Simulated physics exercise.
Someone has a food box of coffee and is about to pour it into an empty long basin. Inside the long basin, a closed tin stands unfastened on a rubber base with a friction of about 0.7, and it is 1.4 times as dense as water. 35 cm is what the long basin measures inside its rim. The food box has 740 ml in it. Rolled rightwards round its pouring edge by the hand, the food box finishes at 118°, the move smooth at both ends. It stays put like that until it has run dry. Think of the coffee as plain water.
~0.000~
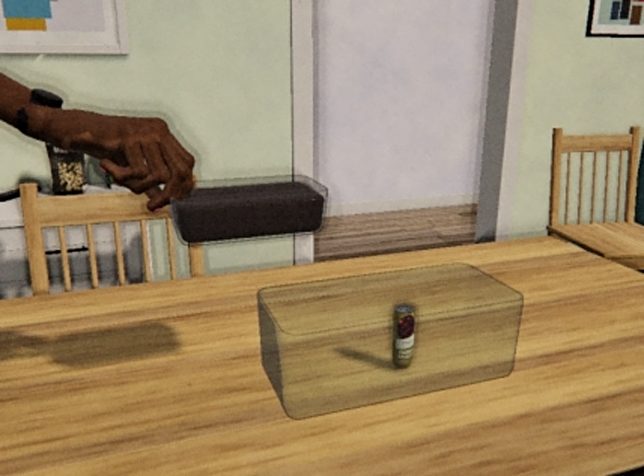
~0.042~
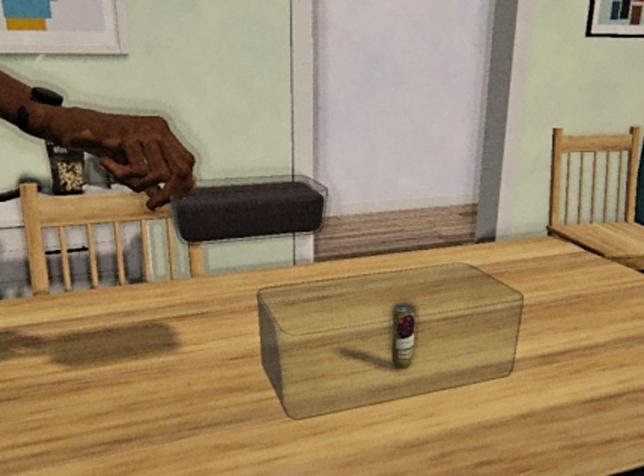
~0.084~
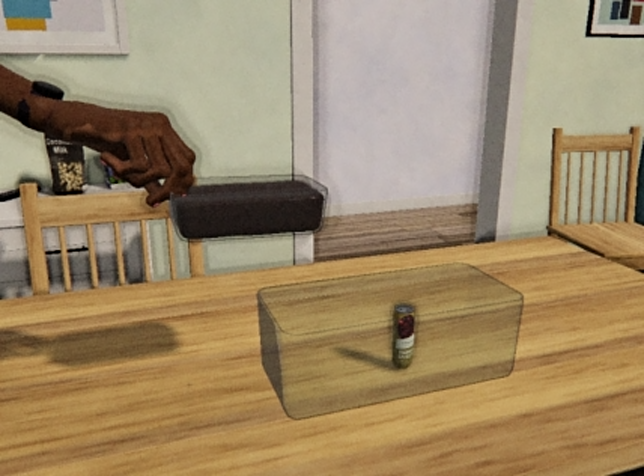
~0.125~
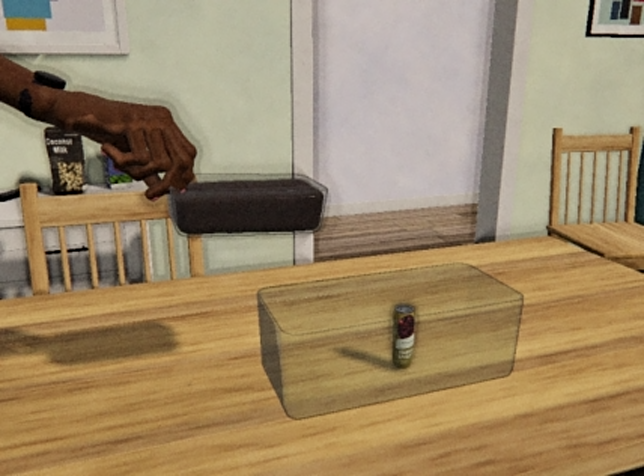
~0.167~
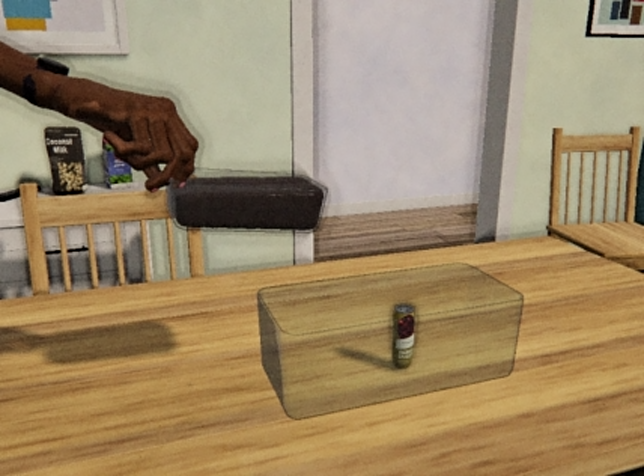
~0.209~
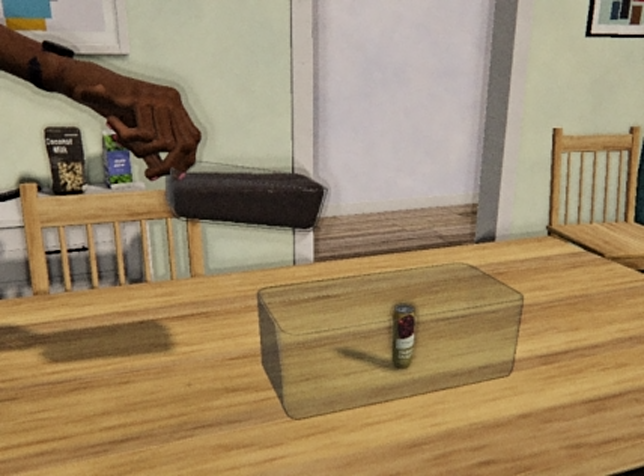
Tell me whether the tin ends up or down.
Up.
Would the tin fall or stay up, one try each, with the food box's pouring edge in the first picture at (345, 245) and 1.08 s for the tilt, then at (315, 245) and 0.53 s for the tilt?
Trial 1 - tin stays standing; trial 2 - tin tips.
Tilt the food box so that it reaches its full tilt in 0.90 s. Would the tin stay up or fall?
Then the tin does not tip.
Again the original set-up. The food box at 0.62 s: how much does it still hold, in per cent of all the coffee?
Close to 22 percent of the liquid remains at that time.
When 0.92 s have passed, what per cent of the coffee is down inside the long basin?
Near 84 in a hundred.
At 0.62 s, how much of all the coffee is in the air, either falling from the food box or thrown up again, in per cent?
Some 64 per cent, I reckon.
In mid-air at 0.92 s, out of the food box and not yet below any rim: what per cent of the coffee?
Around 4 per cent of the liquid is in flight.
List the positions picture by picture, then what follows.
The first picture shows tilt 0°; pouring edge (317, 184); surface from (172, 199) to (313, 188); the long basin's rim runs from (269, 312) to (495, 280); the tin's top is at (404, 312).
The second picture shows tilt 0°; pouring edge (317, 184); surface from (172, 199) to (314, 189).
The third picture shows tilt 2°; pouring edge (317, 184); surface from (171, 196) to (313, 187).
The fourth picture shows tilt 4°; pouring edge (317, 184); surface from (171, 193) to (313, 186).
The fifth picture shows tilt 7°; pouring edge (317, 184); surface from (170, 187) to (313, 183).
The sixth picture shows tilt 11°; pouring edge (316, 184); surface from (170, 181) to (314, 179).
By 0.62 s the tilt is 73° and 21 per cent is still to pour; the tin stands where it began.
By 0.92 s the tilt is 112° and 1 per cent is still to pour; the tin stands where it began.
By 1.24 s the tilt is 118° and 0 per cent is still to pour; the tin stands where it began.
By 1.58 s the tilt is 118° and 0 per cent is still to pour; the tin stands where it began.
At rest the tin stands where it began.
